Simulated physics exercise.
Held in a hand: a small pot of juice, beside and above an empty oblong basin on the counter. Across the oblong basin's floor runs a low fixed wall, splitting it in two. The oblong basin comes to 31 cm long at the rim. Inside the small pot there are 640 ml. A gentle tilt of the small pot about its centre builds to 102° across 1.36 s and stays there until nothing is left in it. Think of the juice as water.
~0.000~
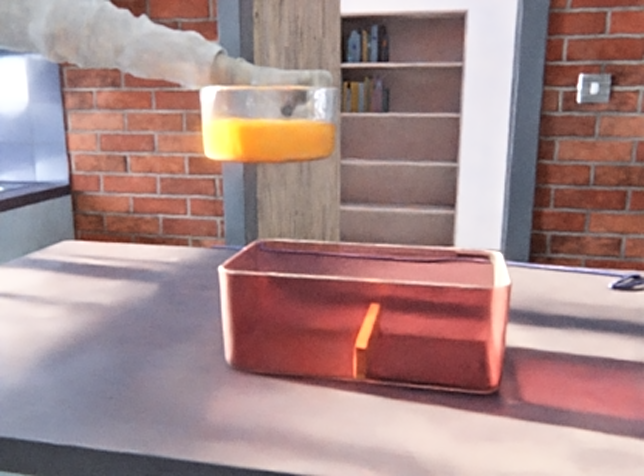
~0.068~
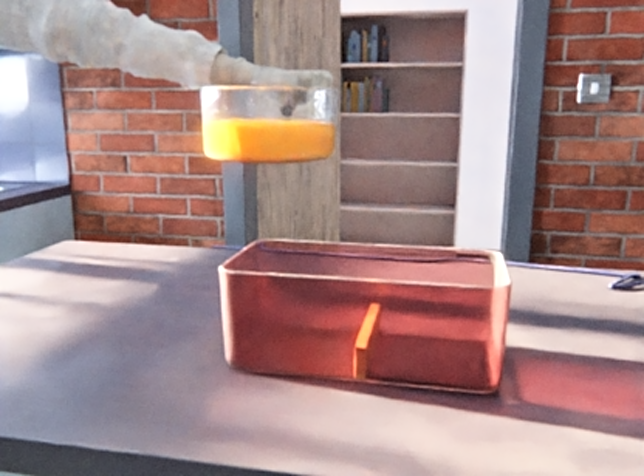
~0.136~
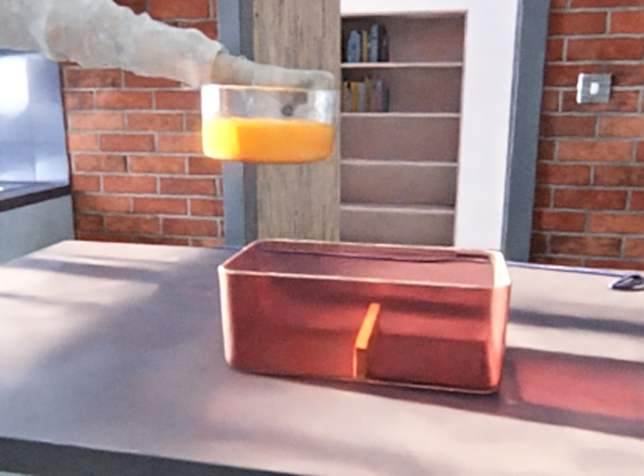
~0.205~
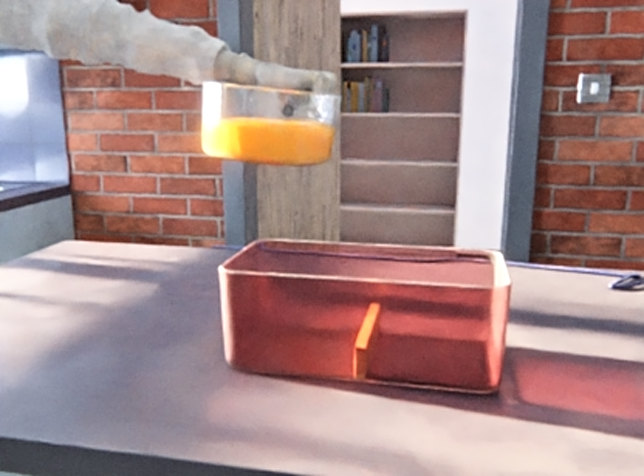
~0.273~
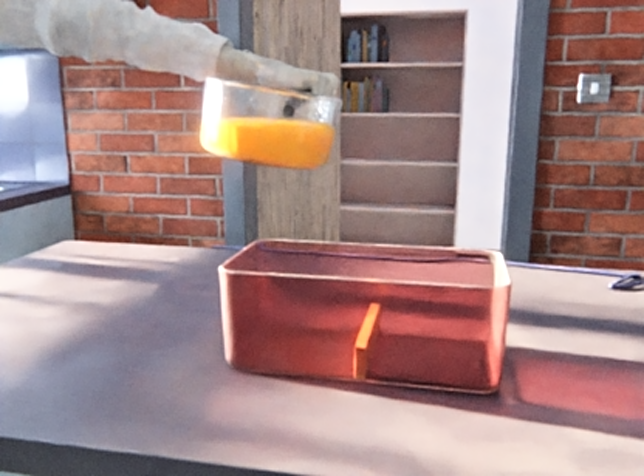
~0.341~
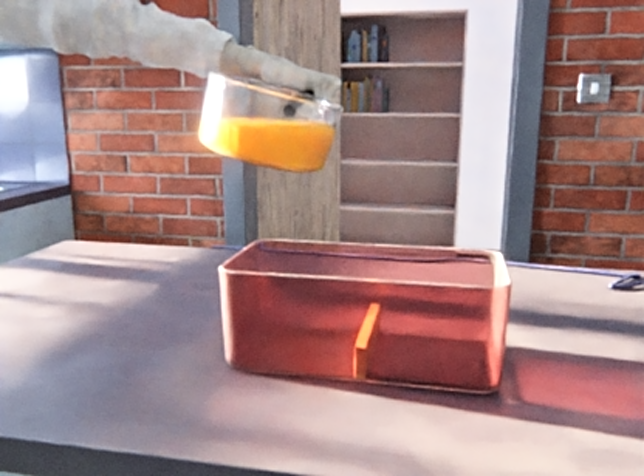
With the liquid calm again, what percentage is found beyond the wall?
Beyond the wall there is roughly 64 percent.
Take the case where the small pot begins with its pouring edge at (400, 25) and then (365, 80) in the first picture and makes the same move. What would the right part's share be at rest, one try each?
Near 90 in a hundred on the first go and near 90 in a hundred on the second.
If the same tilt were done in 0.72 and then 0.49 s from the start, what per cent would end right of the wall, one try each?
I'd expect close to 50 per cent and then close to 40 per cent.
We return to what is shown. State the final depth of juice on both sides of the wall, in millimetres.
I'd expect close to 10 mm on the left and close to 20 mm on the right.
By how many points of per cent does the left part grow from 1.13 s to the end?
Difference: Approx. 24 %.
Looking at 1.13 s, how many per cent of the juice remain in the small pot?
Share remaining: Approx. 16 %.
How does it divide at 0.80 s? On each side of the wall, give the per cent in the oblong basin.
1 per cent left and 4 right, roughly.
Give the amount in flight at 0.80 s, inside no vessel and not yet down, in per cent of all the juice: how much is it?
Roughly 28 %.
After 0.80 s the tilt is 65° and 67 per cent is still to pour, 1 is left of the wall and 4 right of it.
After 1.13 s the tilt is 95° and 17 per cent is still to pour, 12 is left of the wall and 58 right of it.
After 1.48 s the tilt is 102° and 1 per cent is still to pour, 33 is left of the wall and 63 right of it.
After 1.86 s the tilt is 102° and 0 per cent is still to pour, 35 is left of the wall and 64 right of it.
In the end 35 per cent lies left of the wall, 64 right of it and 1 outside.
